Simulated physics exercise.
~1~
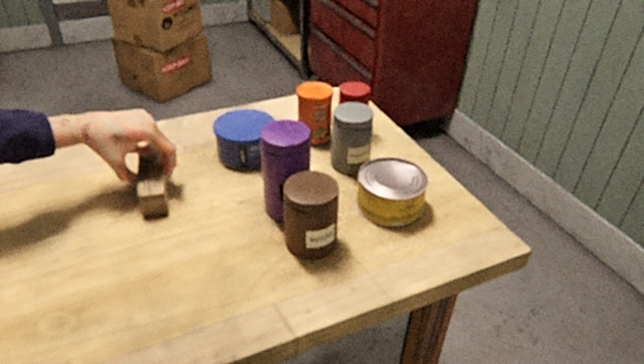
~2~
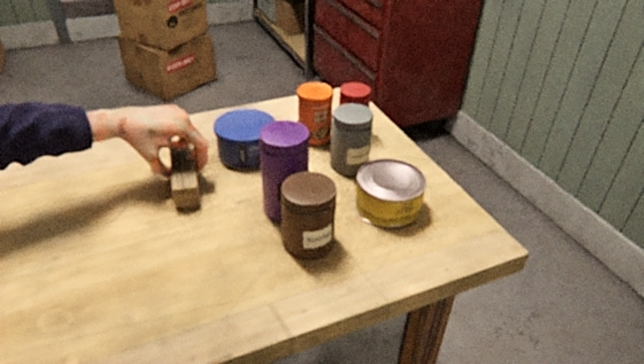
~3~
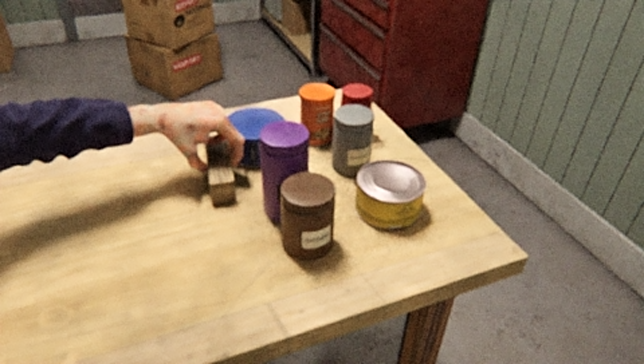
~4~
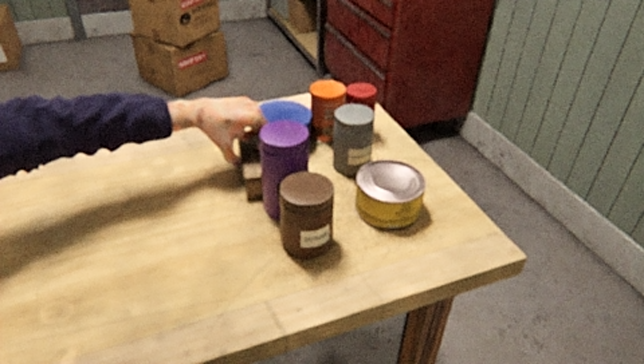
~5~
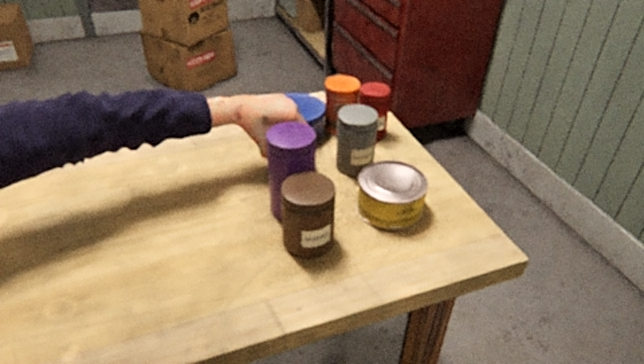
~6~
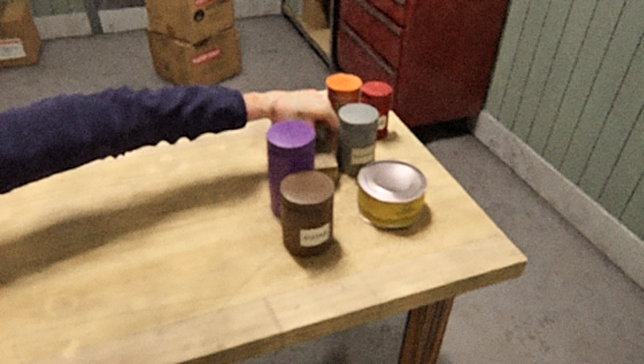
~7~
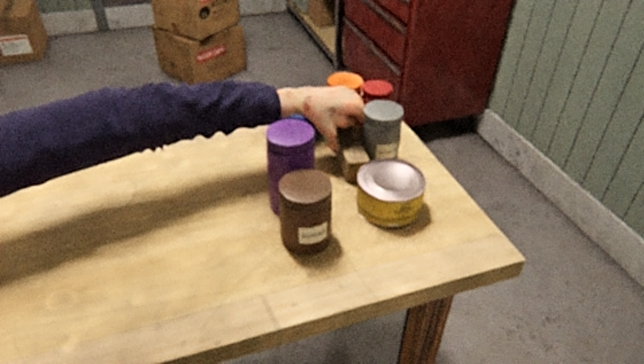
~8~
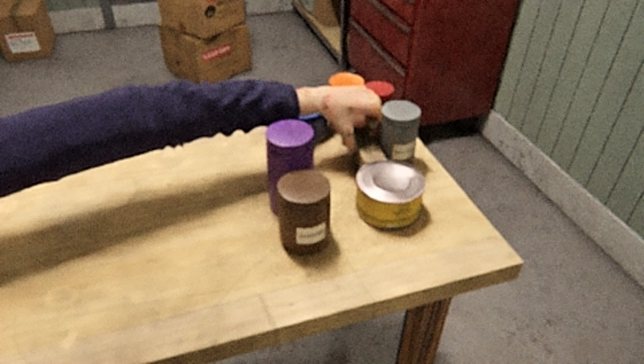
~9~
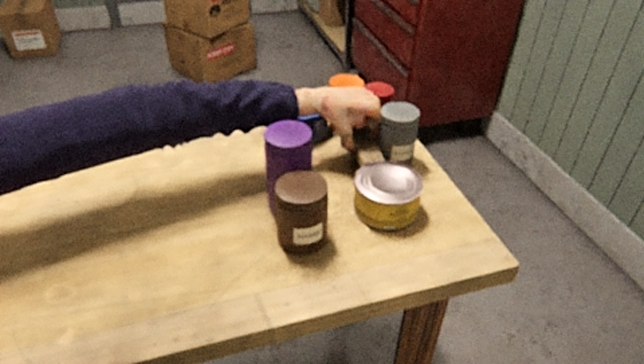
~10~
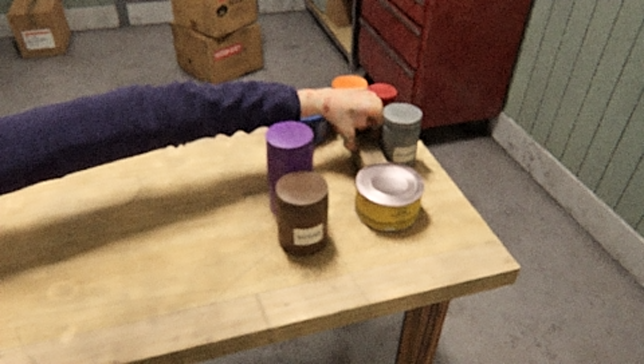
A hand slides a block rightward, shifting the blue, orange and grey containers, all remaining on the table.
